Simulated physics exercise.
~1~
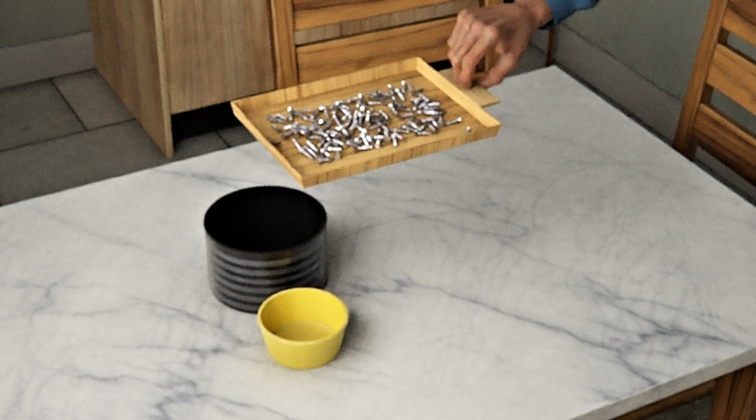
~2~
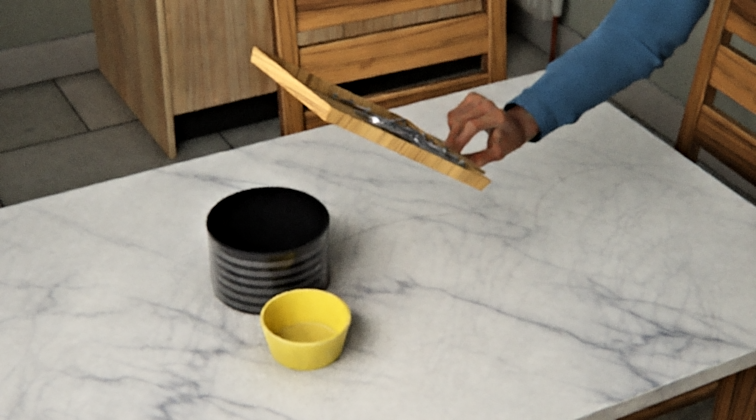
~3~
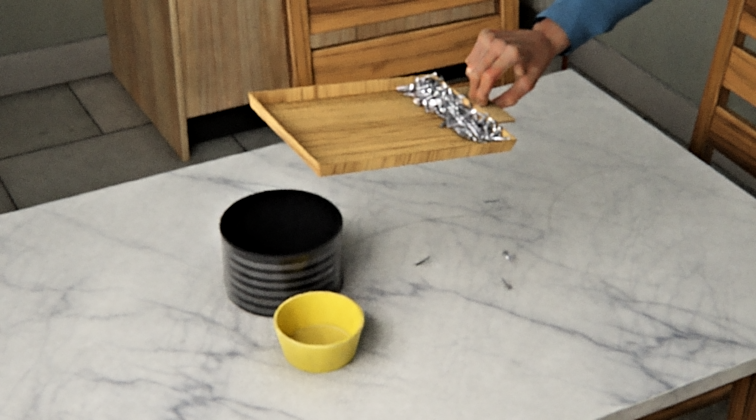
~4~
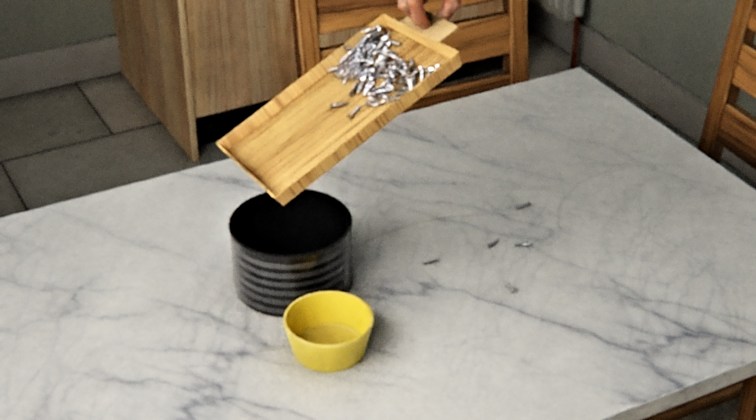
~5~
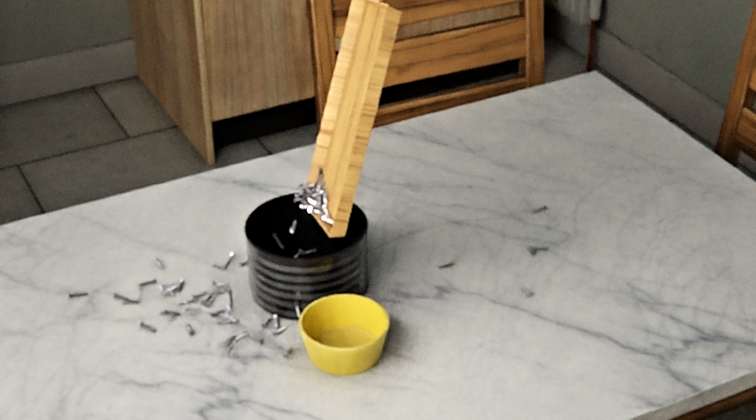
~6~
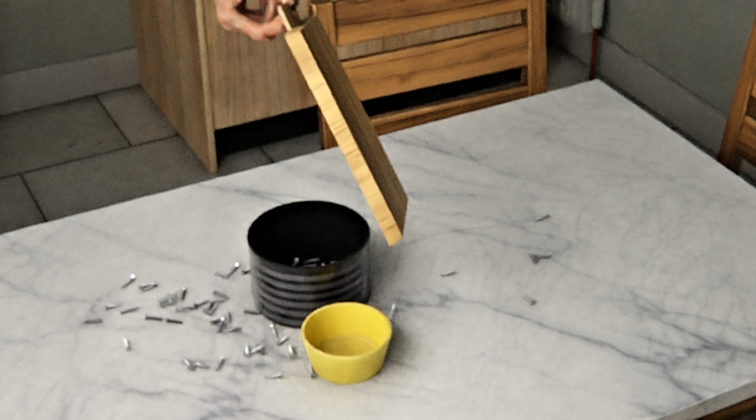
A wooden tray of small steel screws, held by a hand, tipped toward the right and levelled, dropping a few, then tilted steeply left over a black pot beside a yellow dish, leaving many screws in the pot and the rest scattered across the marble table.
